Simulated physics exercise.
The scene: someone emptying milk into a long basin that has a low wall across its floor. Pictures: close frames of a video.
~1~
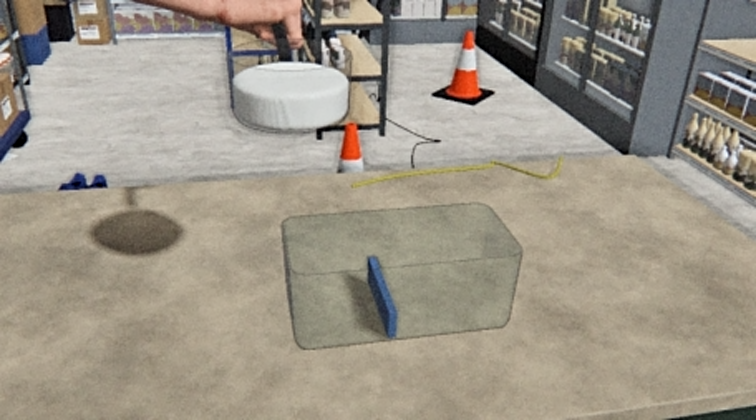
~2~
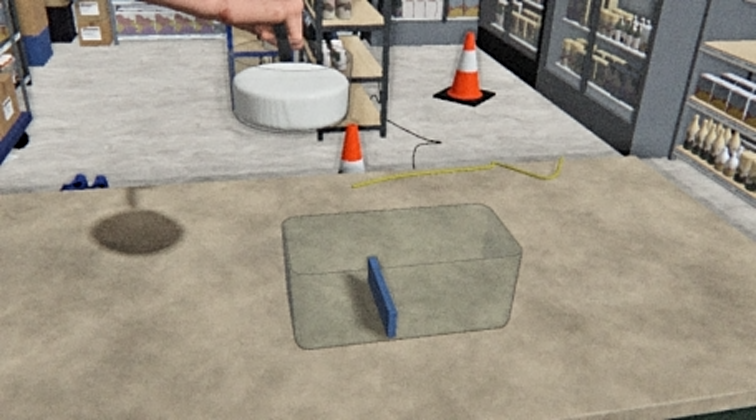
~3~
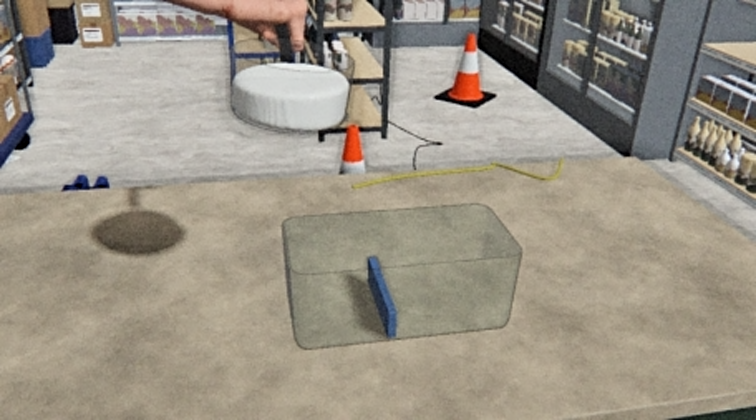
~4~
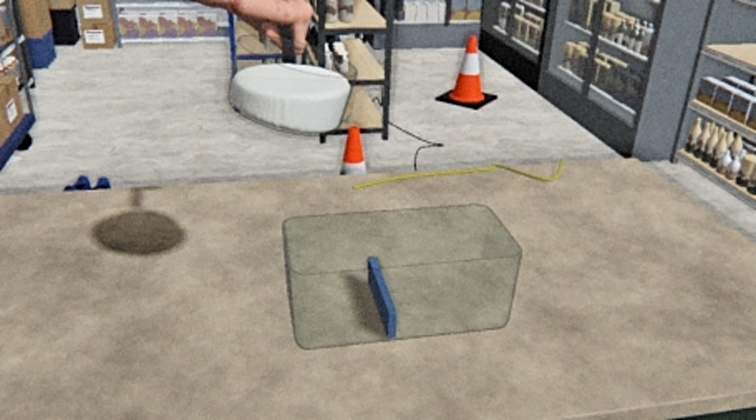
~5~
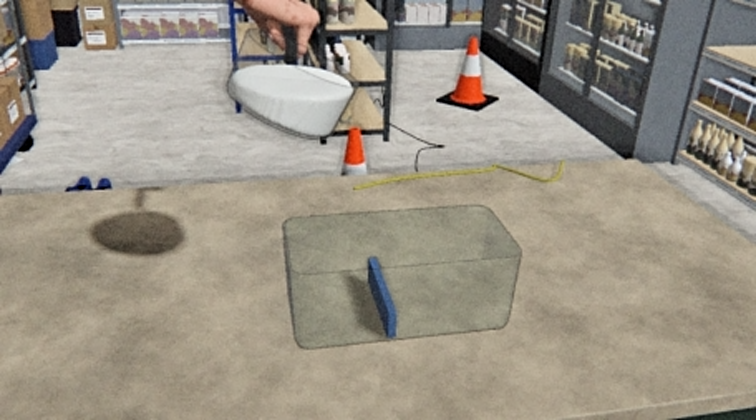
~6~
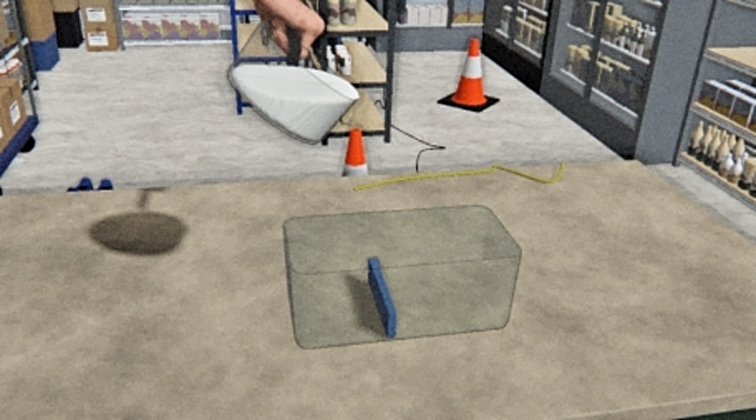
A hand tilting a round white container steadily to the right above a clear long basin with a low blue wall inside.
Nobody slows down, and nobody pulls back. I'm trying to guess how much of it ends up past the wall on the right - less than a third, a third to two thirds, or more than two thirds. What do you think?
I'd say a third to two thirds.
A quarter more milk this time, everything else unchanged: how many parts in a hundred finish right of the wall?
It works out near 55 percent.
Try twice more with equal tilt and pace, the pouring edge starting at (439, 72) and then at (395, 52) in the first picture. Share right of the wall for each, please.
Estimate: 80 per cent, then 80 per cent.
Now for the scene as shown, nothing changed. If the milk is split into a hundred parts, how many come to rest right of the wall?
Close to 50 in a hundred.
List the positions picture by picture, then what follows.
In the first frame, it leans 0°; its right rim is at (350, 54); the milk meets the walls at (232, 79) and (346, 76); the long basin's rim runs from (286, 246) to (505, 228); the wall's top is at (382, 284).
In the second frame, it leans 2°; its right rim is at (351, 56); the milk meets the walls at (232, 79) and (347, 77).
In the third frame, it leans 7°; its right rim is at (353, 62); the milk meets the walls at (233, 79) and (347, 78).
In the fourth frame, it leans 15°; its right rim is at (355, 71); the milk meets the walls at (233, 78) and (349, 80).
In the fifth frame, it leans 26°; its right rim is at (356, 83); the milk meets the walls at (231, 76) and (352, 82).
In the sixth frame, it leans 38°; its right rim is at (355, 97); the milk meets the walls at (230, 71) and (348, 85); 1 per cent is over the edge.
A moment on, the saucepan is tipped right over and 17 per cent is still to pour, 1 is left of the wall and 14 right of it.
Next, the saucepan is tipped right over and 1 per cent is still to pour, 38 is left of the wall and 52 right of it.
Then the saucepan is tipped right over and 0 per cent is still to pour, 43 is left of the wall and 51 right of it.
Later the saucepan is tipped right over and 0 per cent is still to pour, 44 is left of the wall and 52 right of it.
In the end 44 per cent lies left of the wall, 52 right of it and 4 outside.
